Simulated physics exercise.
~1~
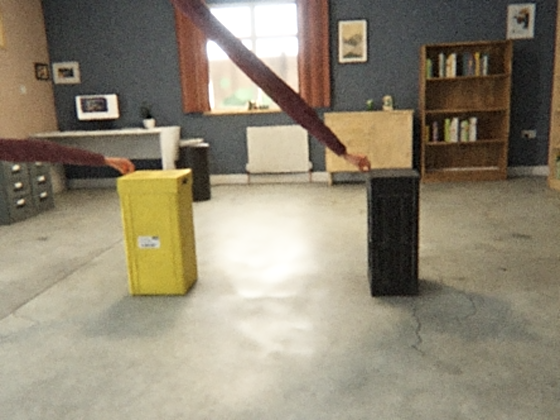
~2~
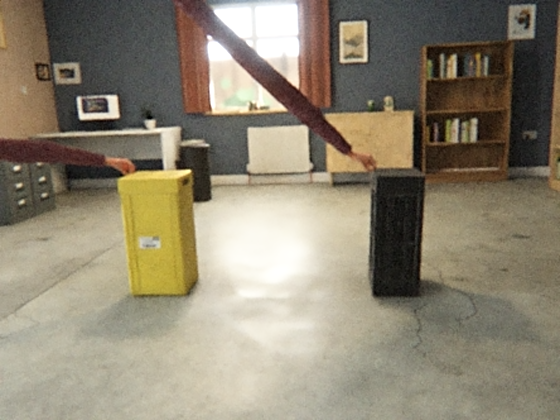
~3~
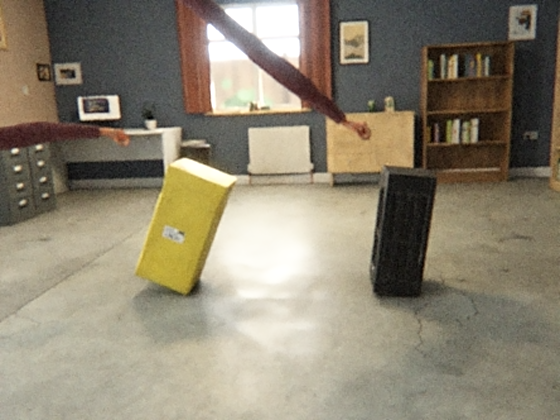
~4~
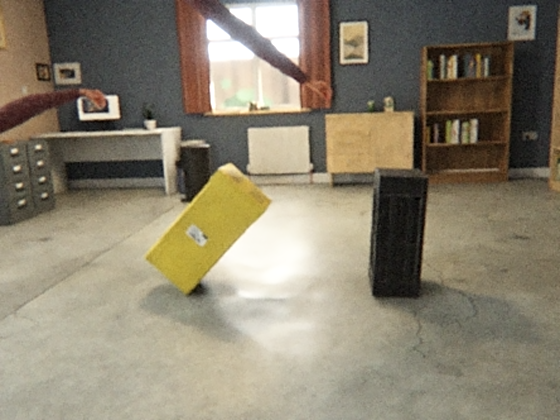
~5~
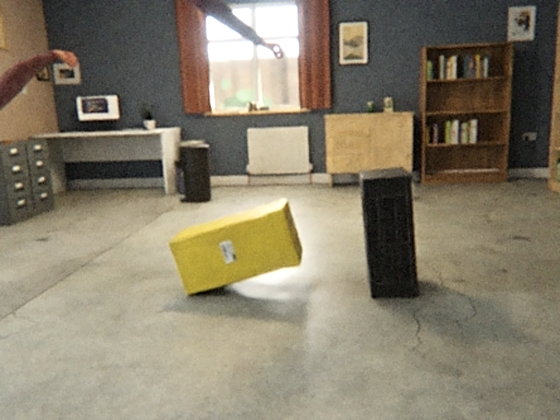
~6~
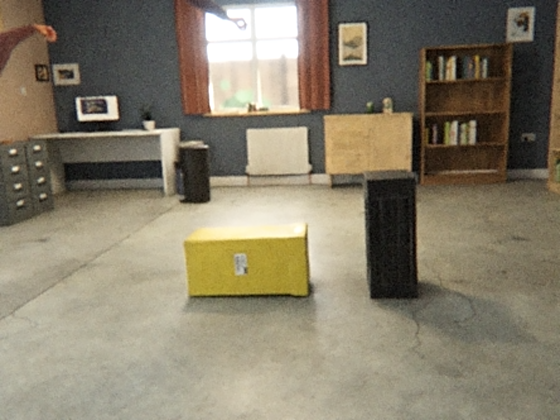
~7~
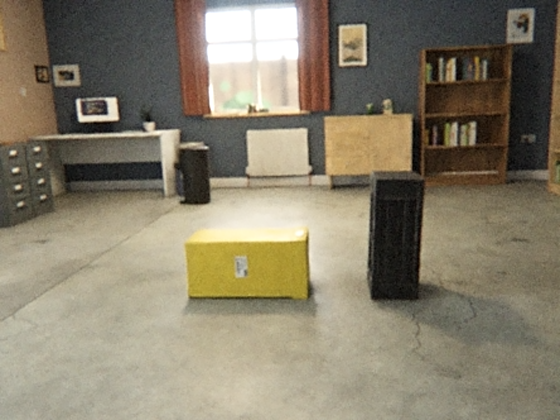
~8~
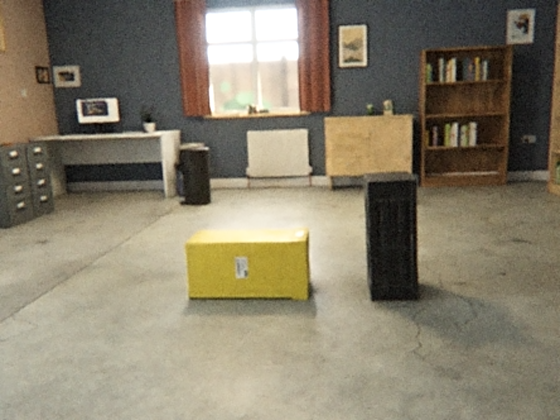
Two arms reached in and tipped a tall yellow box and a tall black one, then let go and drew away; the yellow box toppled to the right onto its side, while the black one rocked slightly and stayed upright.
